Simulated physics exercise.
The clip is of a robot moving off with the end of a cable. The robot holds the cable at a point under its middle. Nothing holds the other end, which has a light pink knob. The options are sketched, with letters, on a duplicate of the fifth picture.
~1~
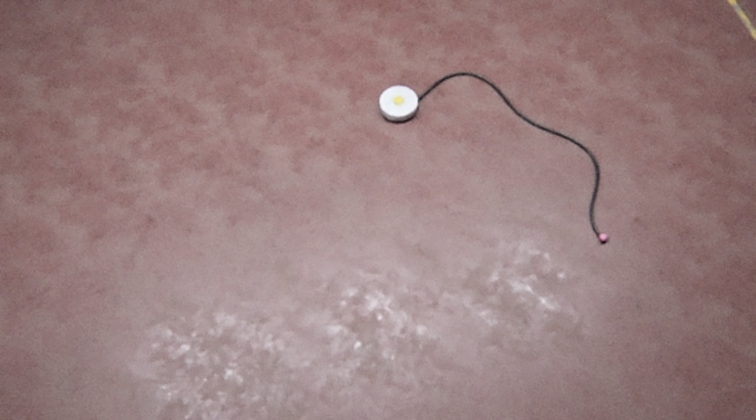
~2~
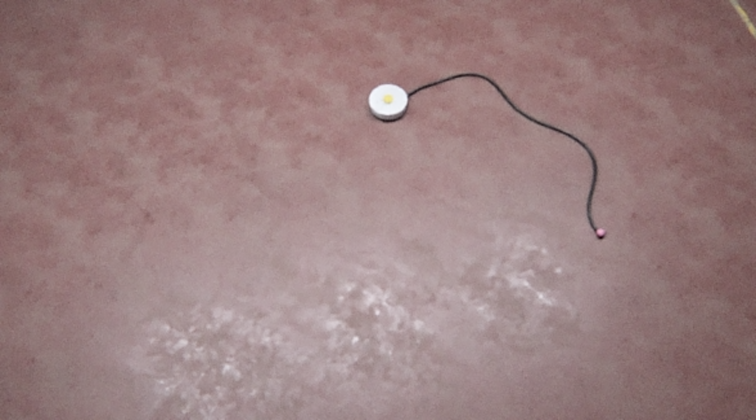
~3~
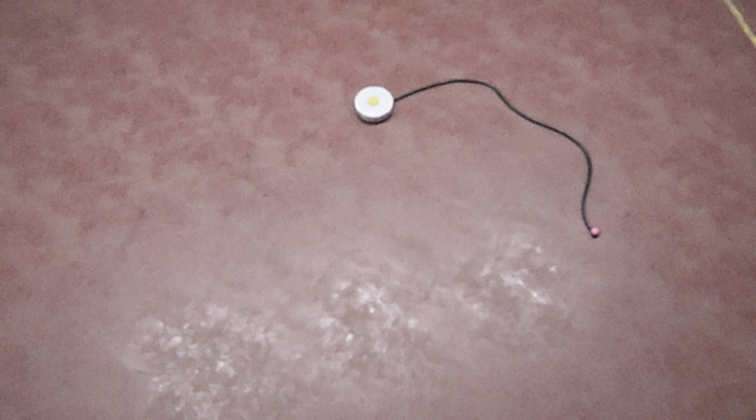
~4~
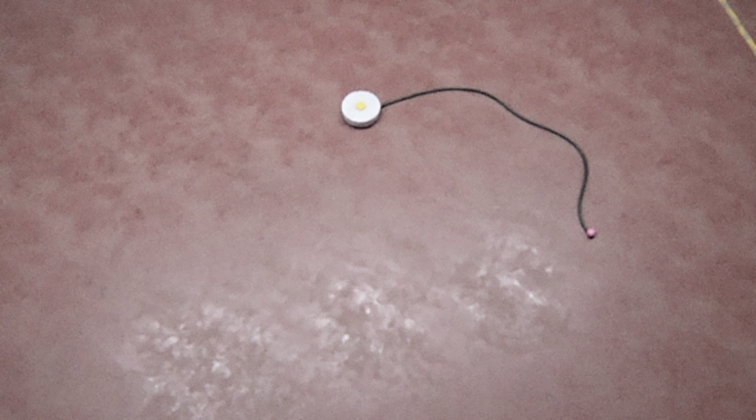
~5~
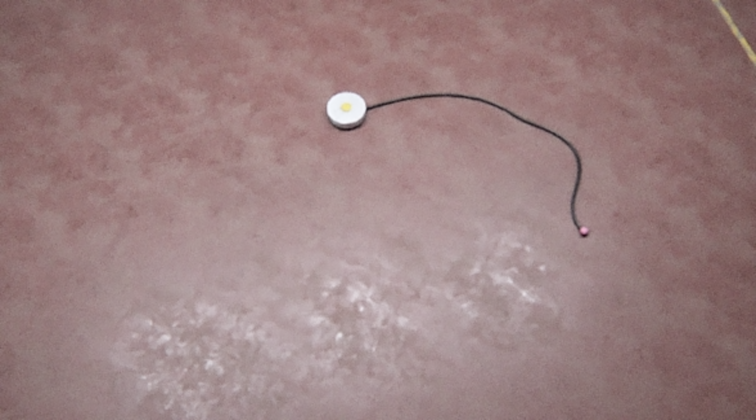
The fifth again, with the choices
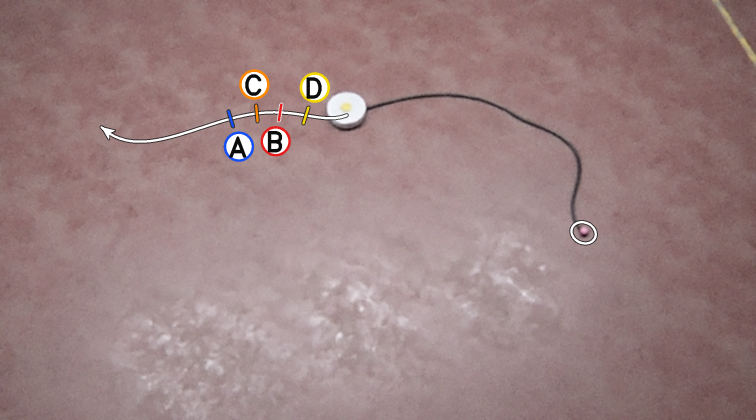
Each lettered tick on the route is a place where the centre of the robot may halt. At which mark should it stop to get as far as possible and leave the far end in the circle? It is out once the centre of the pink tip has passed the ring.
Mark B.
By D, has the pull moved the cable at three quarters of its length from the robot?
By then, yes.
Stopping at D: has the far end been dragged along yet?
No.
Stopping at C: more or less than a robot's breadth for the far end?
By then, less.
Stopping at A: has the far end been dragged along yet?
Yes.
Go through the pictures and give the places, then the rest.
The first frame shows robot (399, 105); free end (604, 238).
The second frame shows robot (388, 103); free end (601, 233).
The third frame shows robot (374, 105); free end (595, 232).
The fourth frame shows robot (361, 110); free end (591, 233).
The fifth frame shows robot (347, 111); free end (584, 231).
On the marked copy, A at (231, 119); B at (280, 112); C at (257, 113); D at (306, 115); the ring at (584, 233); the route from (347, 115) via (219, 122) to (102, 127).
Taking B. A third of the way, robot (324, 114), middle of the cable (497, 117), free end (584, 231).
Two thirds of the way, robot (299, 110), middle of the cable (474, 126), free end (583, 230).
When it is over, robot (279, 108), middle of the cable (453, 131), free end (581, 226); the free end is still in its ring.
As for the rest, A drags the free end to (564, 198); C drags the free end to (576, 214); D is safe but short.
